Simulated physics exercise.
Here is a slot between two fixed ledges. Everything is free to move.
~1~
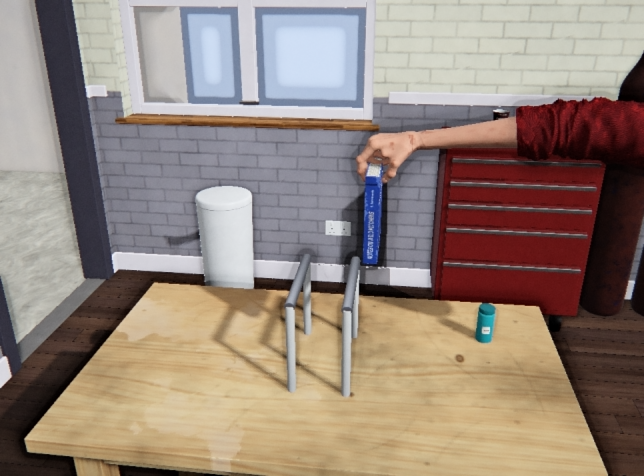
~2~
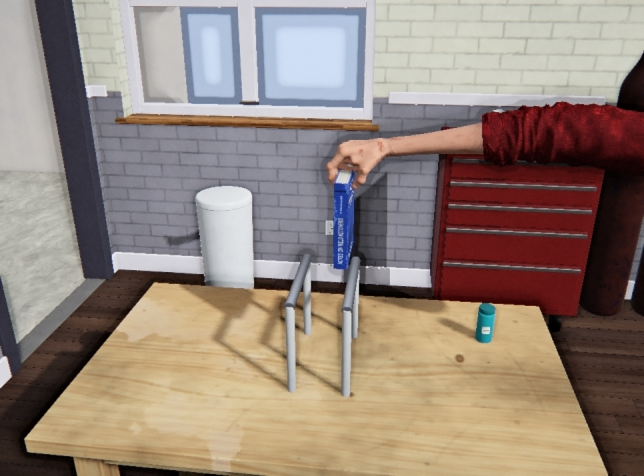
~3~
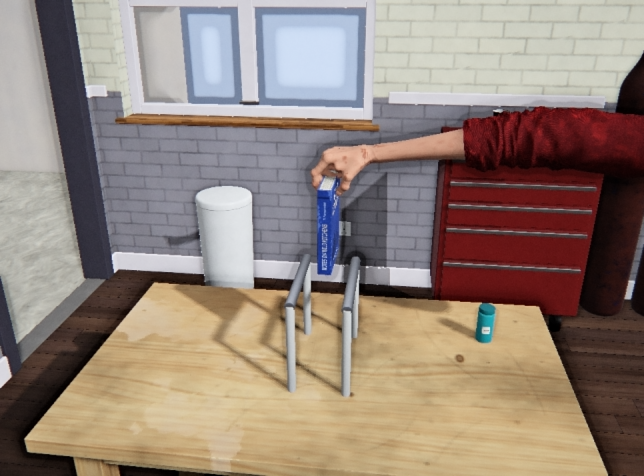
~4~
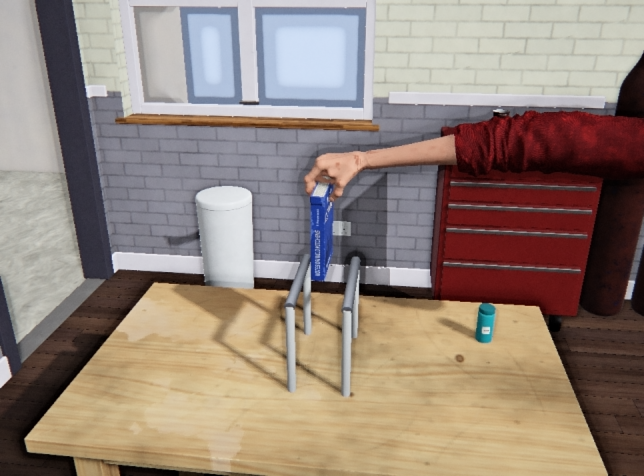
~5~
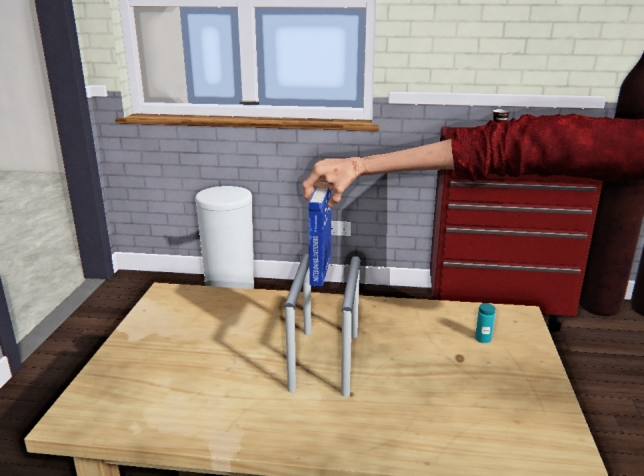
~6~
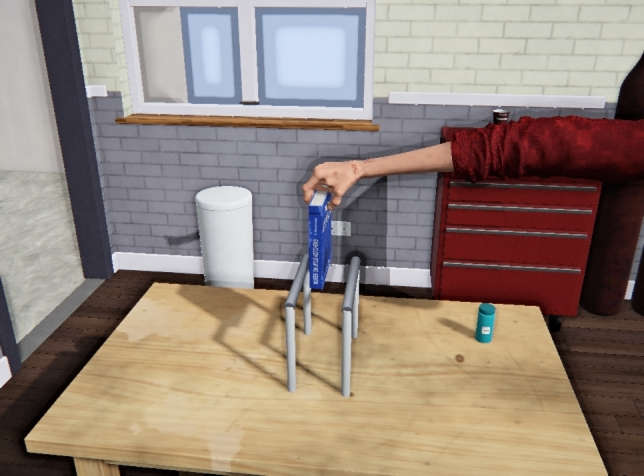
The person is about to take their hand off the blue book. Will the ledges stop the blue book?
Here the book reaches the table.
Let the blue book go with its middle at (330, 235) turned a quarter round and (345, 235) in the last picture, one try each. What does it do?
First, it is caught; second, it drops through.
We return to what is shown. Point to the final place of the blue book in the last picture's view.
Around (321, 327).
Then, 0.20 s later than the last frame, blue book moved a little near (321, 254).
Then, 0.30 s later than the last frame, blue book moved about its own width near (321, 309).
Then, 0.40 s later than the last frame, blue book moved about its own width near (321, 326).
When it is over, moved from the start, blue book; turquoise shaker as before. End places, in pixels of the last picture, blue book near (321, 327). The book drops through.
